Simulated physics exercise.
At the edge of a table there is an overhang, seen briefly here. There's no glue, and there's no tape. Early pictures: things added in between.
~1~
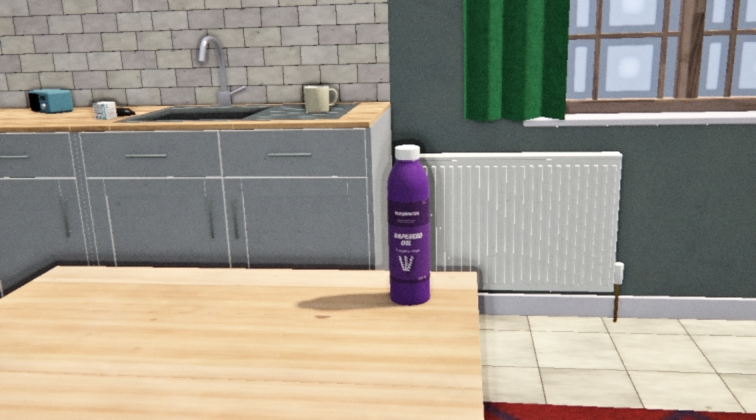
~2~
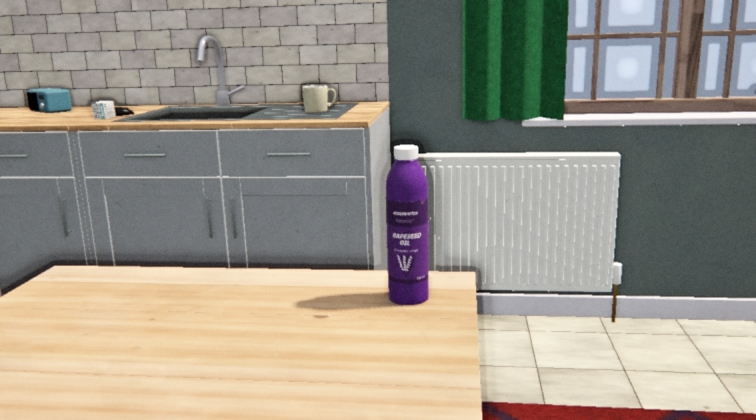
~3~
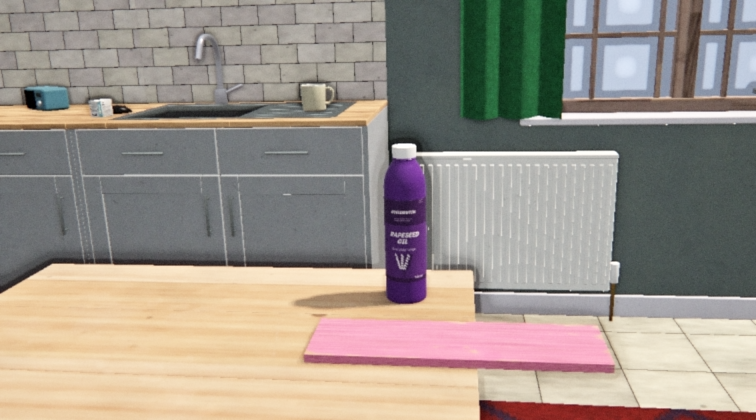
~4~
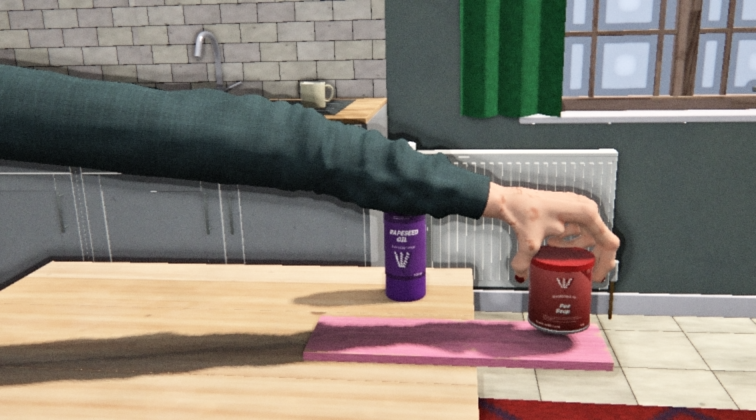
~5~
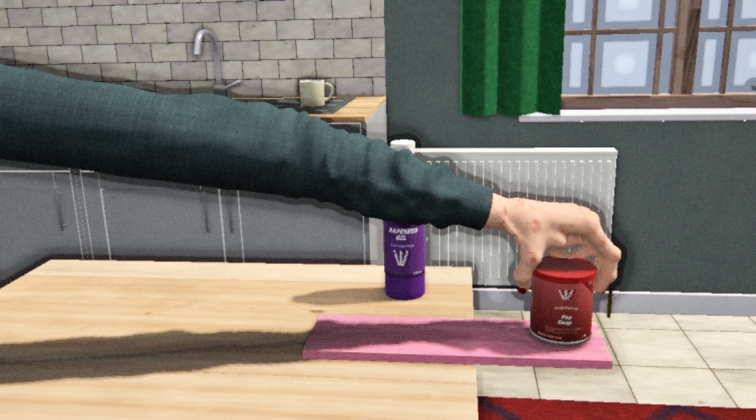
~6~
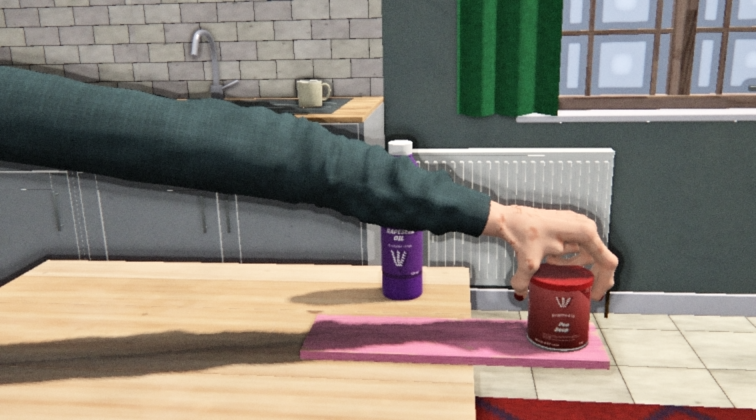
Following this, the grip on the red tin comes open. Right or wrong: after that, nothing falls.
Wrong.
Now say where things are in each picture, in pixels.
In the first picture, the last thing is not in view yet; purple bottle (409, 225).
In the second picture, the last thing is not in view yet; purple bottle (407, 225).
In the third picture, the last thing is not in view yet; purple bottle (405, 224).
The fourth picture shows coming down; red tin (560, 289); purple bottle (405, 222).
The fifth picture shows coming down; red tin (562, 299); purple bottle (404, 220).
The sixth picture shows set down, still held; red tin (559, 306); purple bottle (401, 220).
Then, 0.50 s on from there, pink board and red tin now down on the floor or falling.
Then, 0.60 s on from there, things are still on the move.
Then, 0.80 s on from there, as before.
In the end, down on the floor or falling, pink board and red tin; purple bottle unmoved. The board comes down.
